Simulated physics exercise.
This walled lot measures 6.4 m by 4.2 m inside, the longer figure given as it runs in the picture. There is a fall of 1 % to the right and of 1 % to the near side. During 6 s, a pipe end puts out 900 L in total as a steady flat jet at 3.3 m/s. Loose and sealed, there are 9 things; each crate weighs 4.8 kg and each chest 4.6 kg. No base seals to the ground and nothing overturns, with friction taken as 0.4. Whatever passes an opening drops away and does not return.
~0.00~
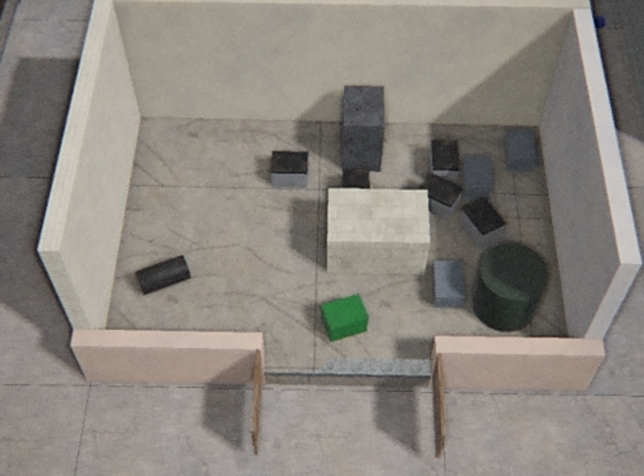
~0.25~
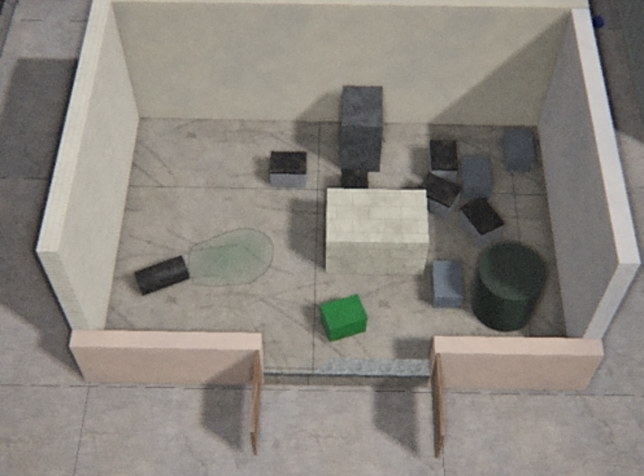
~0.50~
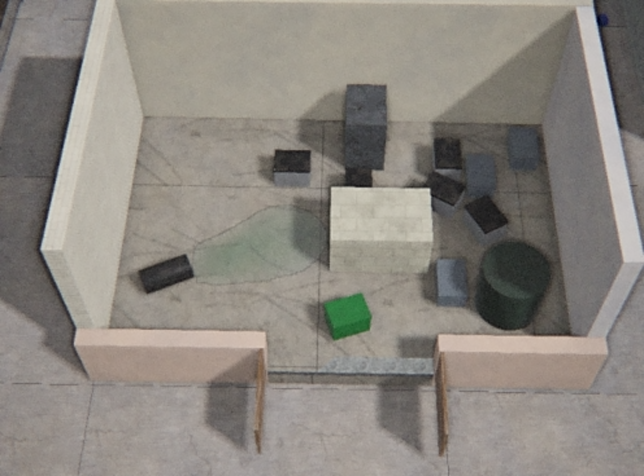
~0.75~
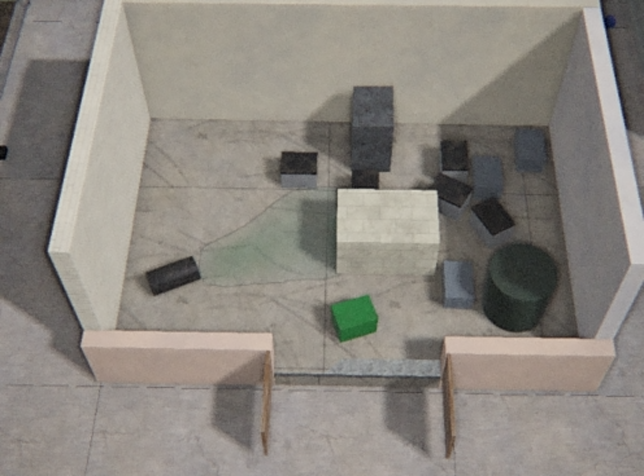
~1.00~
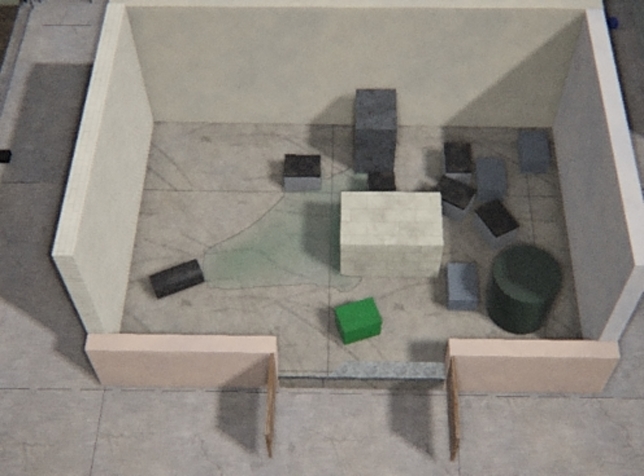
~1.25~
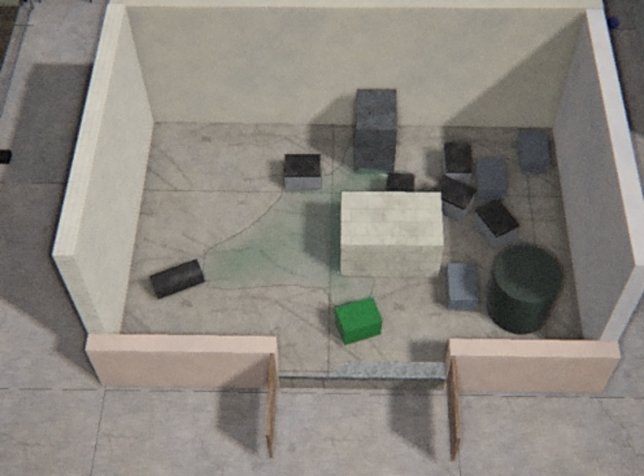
We see a walled lot where thin, greenish water spreads rightward from a dark pipe end to a large pale block, then around behind it, where a small dark block slides right while the green box stays put.
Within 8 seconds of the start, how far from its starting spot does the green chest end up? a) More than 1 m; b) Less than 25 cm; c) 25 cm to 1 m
a.
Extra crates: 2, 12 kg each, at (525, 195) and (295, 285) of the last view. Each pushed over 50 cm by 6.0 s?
First greater, then smaller.
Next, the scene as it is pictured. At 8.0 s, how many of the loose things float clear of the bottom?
Just then, the number is 7.
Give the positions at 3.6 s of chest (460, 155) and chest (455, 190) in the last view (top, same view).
Somewhere around (517, 145) and (486, 202).
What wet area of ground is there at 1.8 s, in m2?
Roughly 6.0 m2 of it is wet.
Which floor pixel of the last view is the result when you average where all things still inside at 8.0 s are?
Close to pixel (489, 232).
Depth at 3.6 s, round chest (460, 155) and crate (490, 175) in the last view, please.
Close to 4 and 3 centimetres.
After 1.8 s the green chest is near (360, 318), 0.1 m from its start, aground; 0 of 9 are out; 0 afloat.
After 3.6 s the green chest has gone out; 1 of 9 are out; 4 afloat.
After 5.6 s the green chest has gone out; 1 of 9 are out; 6 afloat.
After 8.0 s the green chest has gone out; 1 of 9 are out; 7 afloat.
